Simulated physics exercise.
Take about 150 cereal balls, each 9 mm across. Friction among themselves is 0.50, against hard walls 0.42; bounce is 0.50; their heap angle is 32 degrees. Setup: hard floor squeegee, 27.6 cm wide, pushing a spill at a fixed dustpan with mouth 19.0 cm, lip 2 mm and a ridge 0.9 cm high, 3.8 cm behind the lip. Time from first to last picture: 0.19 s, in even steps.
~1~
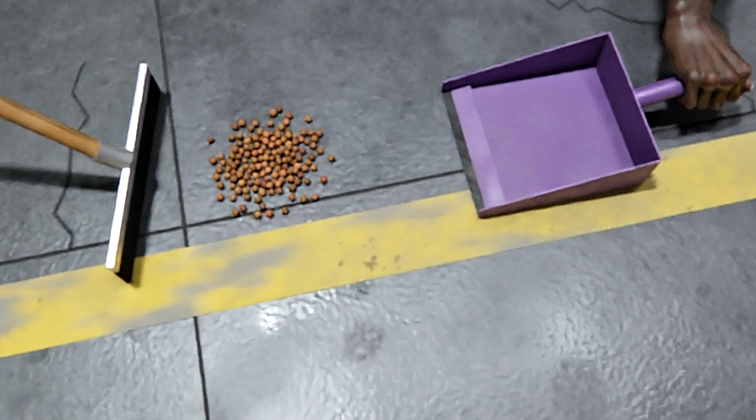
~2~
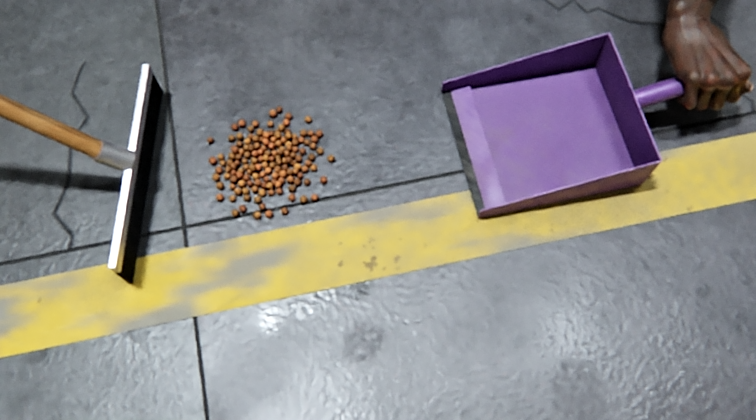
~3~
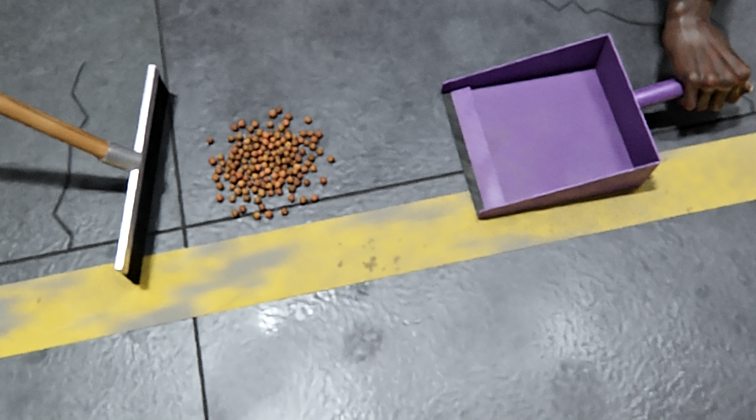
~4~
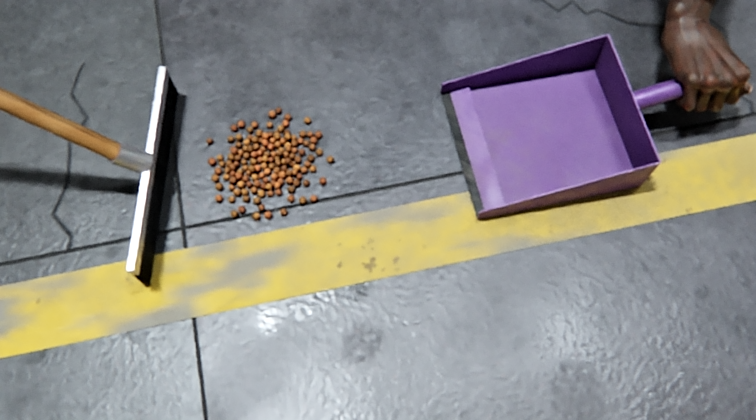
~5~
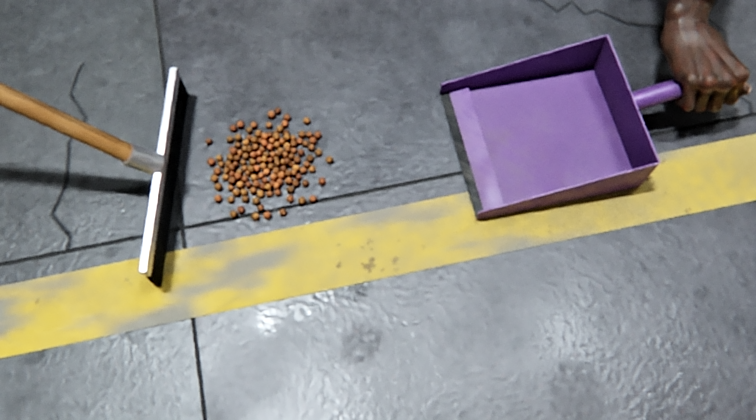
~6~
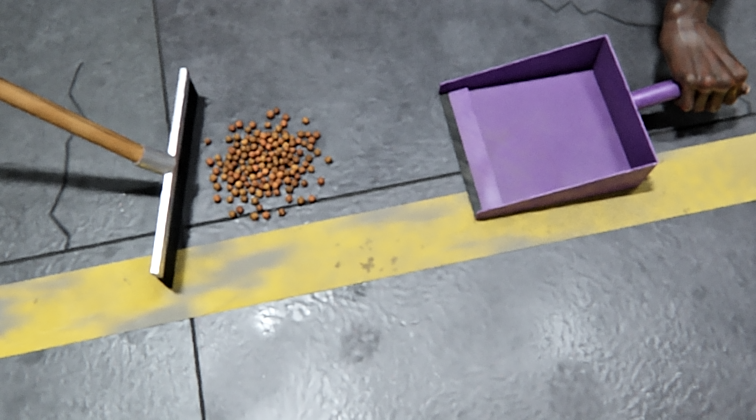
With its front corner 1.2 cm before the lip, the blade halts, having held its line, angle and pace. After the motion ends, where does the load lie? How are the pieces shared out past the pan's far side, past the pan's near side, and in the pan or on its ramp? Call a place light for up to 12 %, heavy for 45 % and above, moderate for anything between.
Far side: Light; near side: Moderate; pan: Moderate.
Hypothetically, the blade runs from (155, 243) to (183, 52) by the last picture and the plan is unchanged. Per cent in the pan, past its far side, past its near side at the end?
The pan gets 0, the far side 30 and the near side 0.
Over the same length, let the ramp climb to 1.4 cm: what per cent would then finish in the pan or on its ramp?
It would be roughly 25 percent.
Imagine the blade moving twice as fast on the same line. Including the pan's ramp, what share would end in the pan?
I'd put it at close to 30 per cent.
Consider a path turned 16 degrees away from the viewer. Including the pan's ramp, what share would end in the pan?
About 10 percent would end up there.
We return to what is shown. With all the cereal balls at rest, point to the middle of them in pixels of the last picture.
Resting centre estimate: Around (459, 175).
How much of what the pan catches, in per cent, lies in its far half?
40 per cent.
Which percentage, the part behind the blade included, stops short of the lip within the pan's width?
Roughly 50 in a hundred.
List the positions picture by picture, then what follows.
Blade from (114, 268) to (146, 71), moved 0.0 cm, 0 of the pieces shifted so far; middle of the pieces at (266, 158); pan at (553, 134), in the first frame.
Blade from (116, 268) to (148, 72), moved 0.3 cm, 0 of the pieces shifted so far; middle of the pieces at (266, 158), in the second frame.
Blade from (122, 269) to (154, 72), moved 1.1 cm, 0 of the pieces shifted so far; middle of the pieces at (266, 158), in the third frame.
Blade from (134, 271) to (165, 74), moved 2.6 cm, 0 of the pieces shifted so far; middle of the pieces at (265, 159), in the fourth frame.
Blade from (146, 272) to (175, 75), moved 4.1 cm, 0 of the pieces shifted so far; middle of the pieces at (264, 159), in the fifth frame.
Blade from (158, 273) to (186, 76), moved 5.6 cm, 0 of the pieces shifted so far; middle of the pieces at (263, 159); pan at (550, 136), in the sixth frame.
Then, 0.38 s after the last picture, middle of the blade 21 cm from the lip; 0 % over the lip, far side 5 %, near side 0 %.
Then, 0.63 s after the last picture, middle of the blade 11 cm from the lip; 0 % over the lip, far side 0 %, near side 10 %.
Then, 0.99 s after the last picture, middle of the blade 4 cm from the lip; 30 % over the lip, far side 5 %, near side 20 %.
In the end, far side 5 %, near side 20 %, pan 30 %, in front of the lip or behind the blade 50 %.
